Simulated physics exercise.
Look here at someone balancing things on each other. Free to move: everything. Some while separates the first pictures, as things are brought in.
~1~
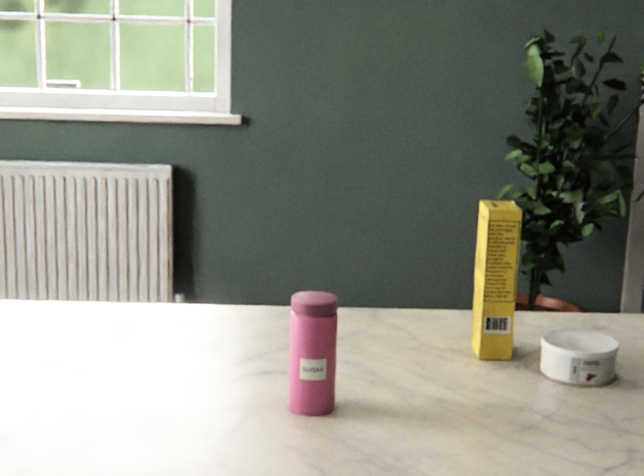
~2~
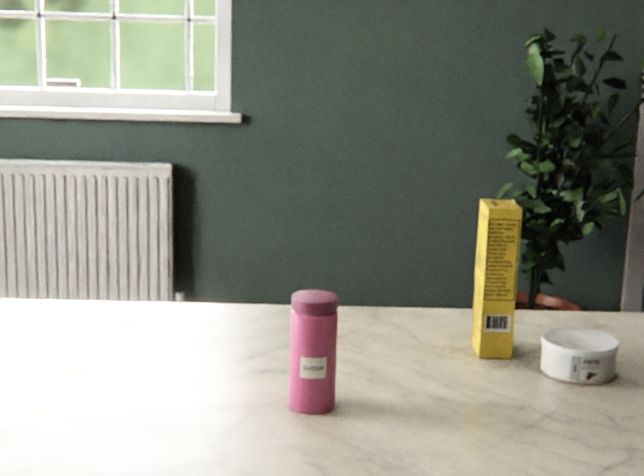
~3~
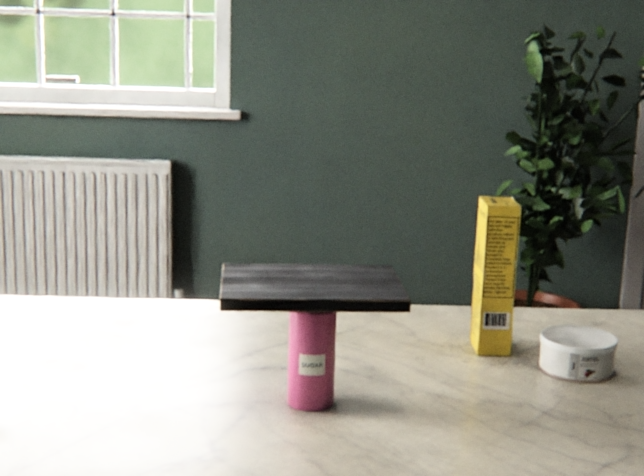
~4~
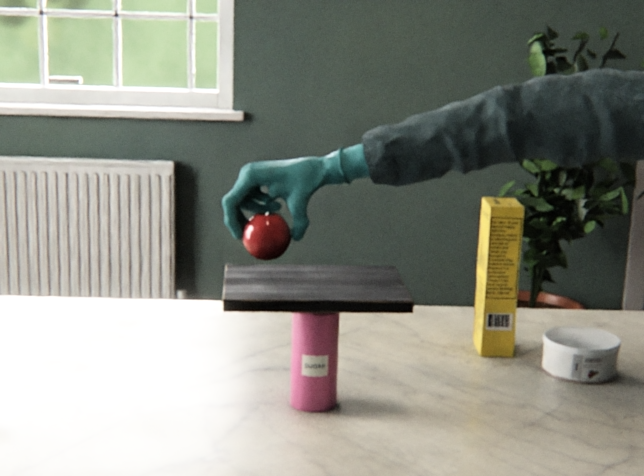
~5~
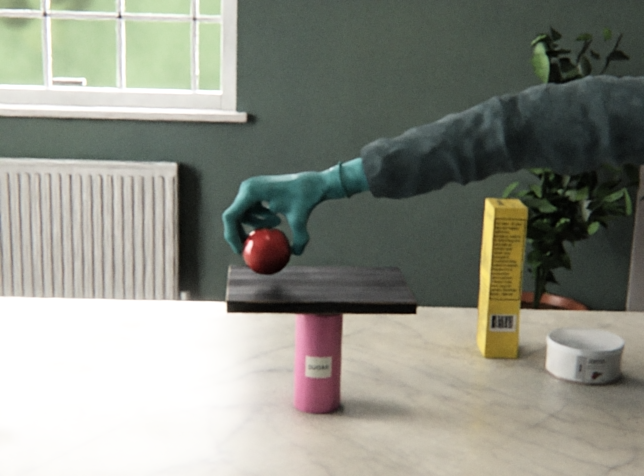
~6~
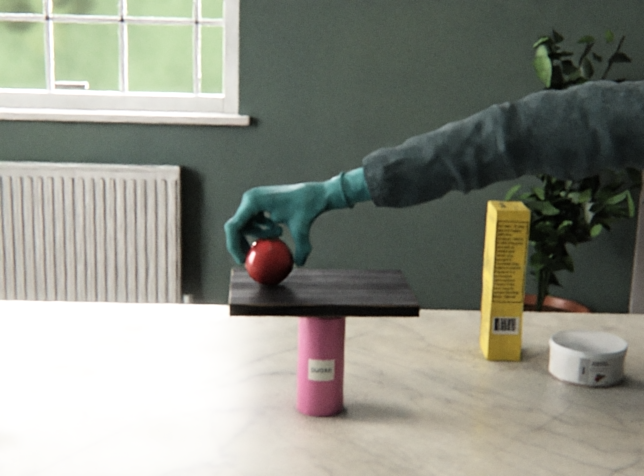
The footage shows a pink jar on a pale table, then a black board lying across its top, before a teal-gloved hand lowers a red tomato onto the board's left side, still holding it.
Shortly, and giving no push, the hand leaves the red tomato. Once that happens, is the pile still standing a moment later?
Yes - so the pile survives that.
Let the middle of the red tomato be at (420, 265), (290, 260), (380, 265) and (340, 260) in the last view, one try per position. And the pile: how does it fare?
First try: It gives way; second try: It stays up; third try: It stays up; fourth try: It keeps its balance.
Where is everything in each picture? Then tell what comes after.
The last thing is not in view yet, in the first frame.
The last thing is not in view yet; pink jar (313, 352), in the second frame.
The last thing is not in view yet; black board (312, 286), in the third frame.
Coming down; red tomato (267, 236); pink jar (315, 350), in the fourth frame.
Coming down; red tomato (267, 250); black board (318, 289), in the fifth frame.
Set down, still held; red tomato (269, 261); pink jar (321, 354), in the sixth frame.
Then, 0.30 s on from there, no change.
Then, 0.70 s on from there, red tomato resting near (269, 262).
In the end, all 5 unmoved. At the end, from the last picture's camera, red tomato near (269, 262). The pile stays up.
